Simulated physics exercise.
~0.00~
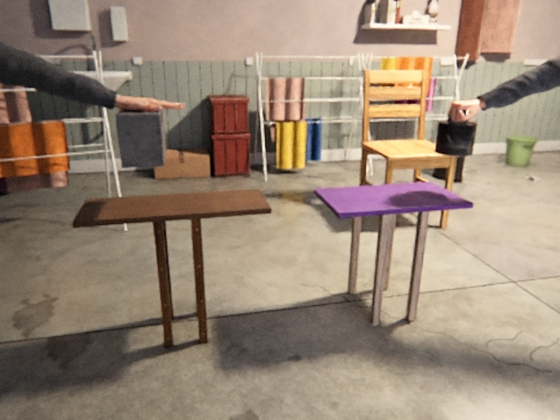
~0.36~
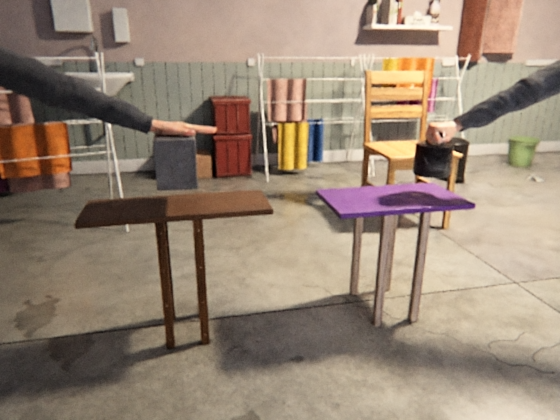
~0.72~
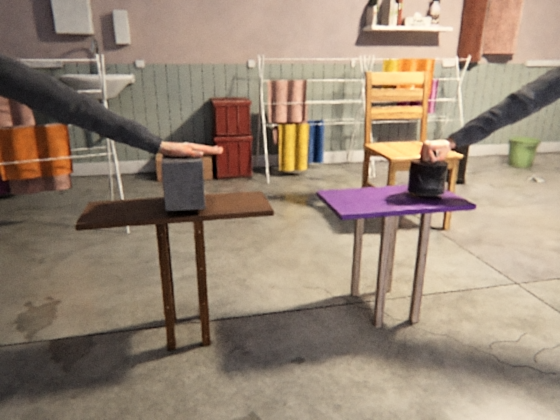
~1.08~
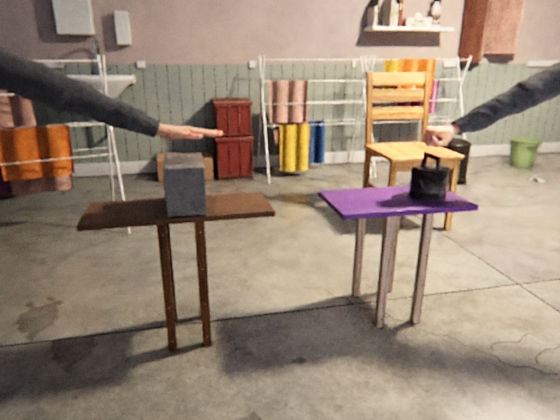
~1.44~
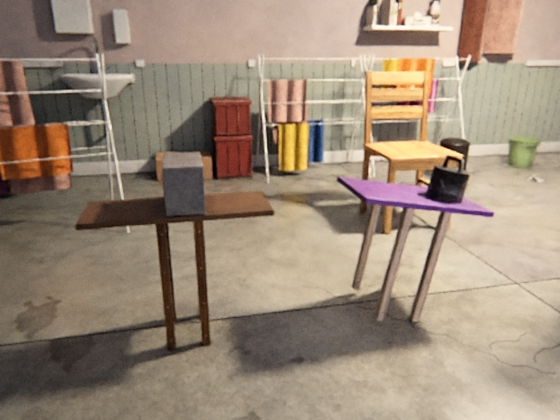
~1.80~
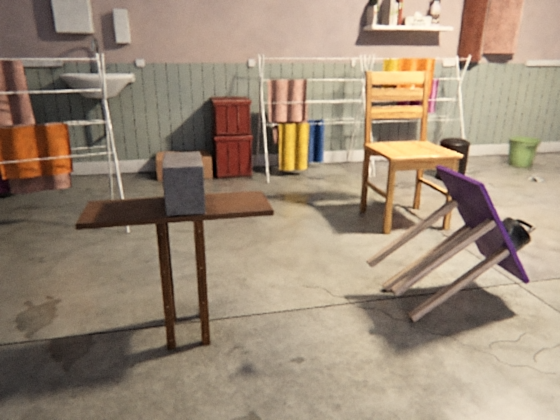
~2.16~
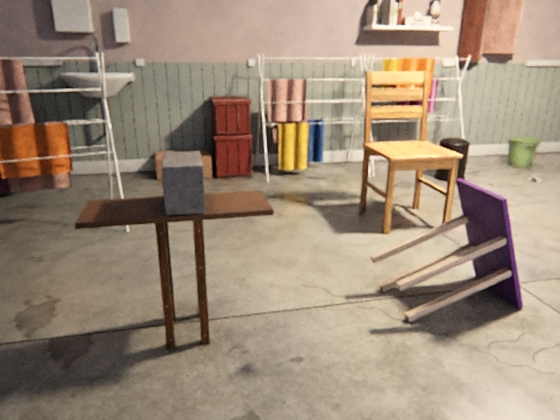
Two hands set down dark objects; the purple table topples right while the brown one stands.
